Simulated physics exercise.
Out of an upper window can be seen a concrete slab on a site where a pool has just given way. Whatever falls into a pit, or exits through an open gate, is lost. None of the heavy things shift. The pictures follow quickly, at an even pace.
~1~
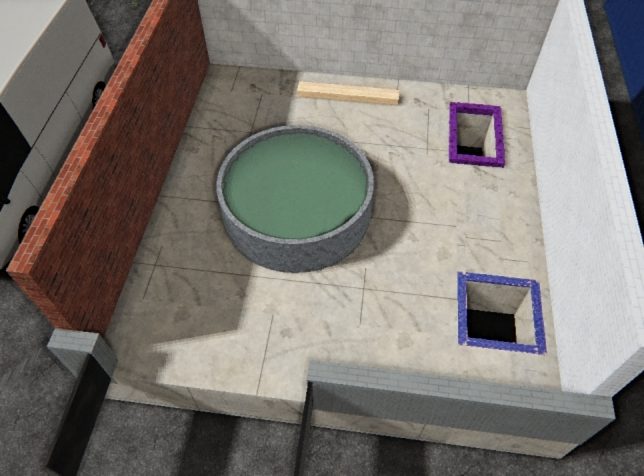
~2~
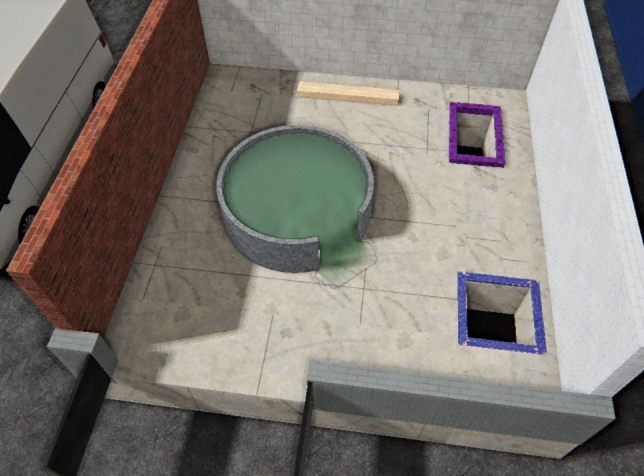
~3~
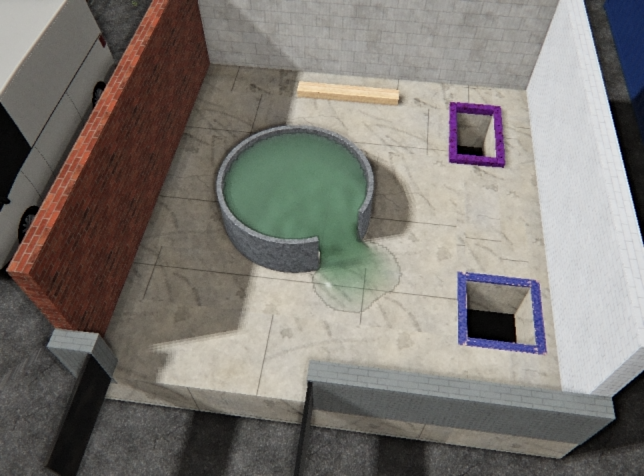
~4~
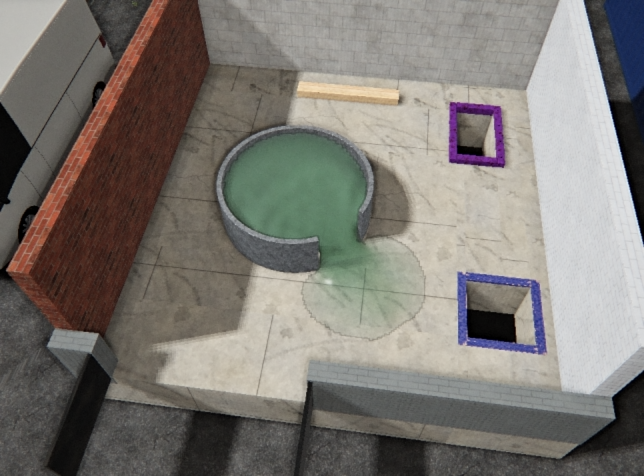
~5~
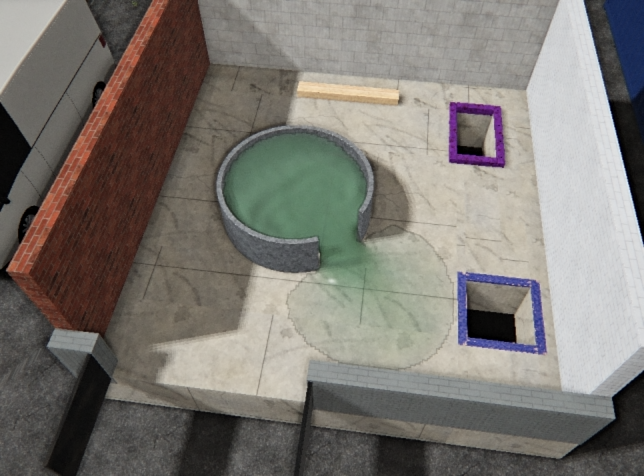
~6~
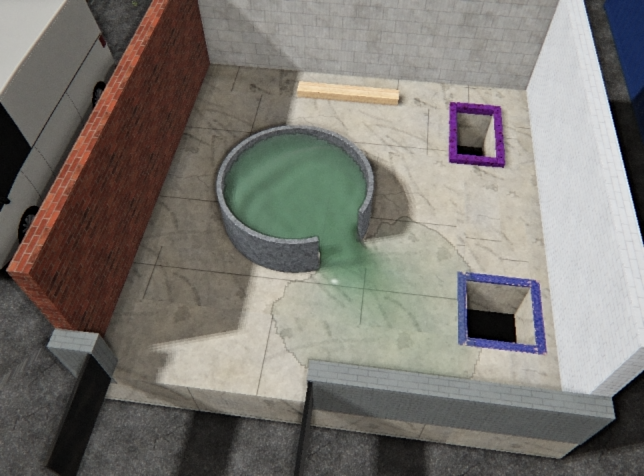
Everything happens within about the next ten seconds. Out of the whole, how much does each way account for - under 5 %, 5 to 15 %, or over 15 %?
The gate lands in the middle band - five to fifteen per cent; the purple pit lands in the bottom band - below five per cent; the blue pit lands in the top band - past fifteen per cent.
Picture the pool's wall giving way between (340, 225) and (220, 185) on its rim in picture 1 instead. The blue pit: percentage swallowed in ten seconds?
In percent, blue takes 10.
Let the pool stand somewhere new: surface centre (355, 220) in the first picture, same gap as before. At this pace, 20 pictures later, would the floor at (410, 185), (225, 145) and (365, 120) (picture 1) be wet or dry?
Unflooded - unflooded - unflooded.
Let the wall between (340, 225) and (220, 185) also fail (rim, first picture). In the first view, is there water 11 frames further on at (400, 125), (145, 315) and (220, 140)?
Result, in sequence: Untouched by the flood; inundated; untouched by the flood.
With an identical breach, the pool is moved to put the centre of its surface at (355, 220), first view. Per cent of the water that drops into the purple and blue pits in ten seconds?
Result in per cent: Purple pit 0, blue pit 55.
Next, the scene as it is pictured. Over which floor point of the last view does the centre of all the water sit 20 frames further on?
Close to (348, 253), I reckon.
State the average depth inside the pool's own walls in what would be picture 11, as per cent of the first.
Around 74 percent.
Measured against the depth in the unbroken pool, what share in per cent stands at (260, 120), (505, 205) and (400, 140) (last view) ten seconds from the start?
Approx. values, in order: 0 %, 2 %, 2 %.
A moment on, water covers 20 % of the floor; the gate 0 %, the purple pit 0 %, the blue pit 3 %.
Next, water covers 25 % of the floor; the gate 1 %, the purple pit 0 %, the blue pit 7 %.
Then, water covers 35 % of the floor; the gate 2 %, the purple pit 0 %, the blue pit 17 %.
Later, water covers 45 % of the floor; the gate 4 %, the purple pit 0 %, the blue pit 34 %.
In the end, water covers 55 % of the floor; the gate 7 %, the purple pit 0 %, the blue pit 49 %.
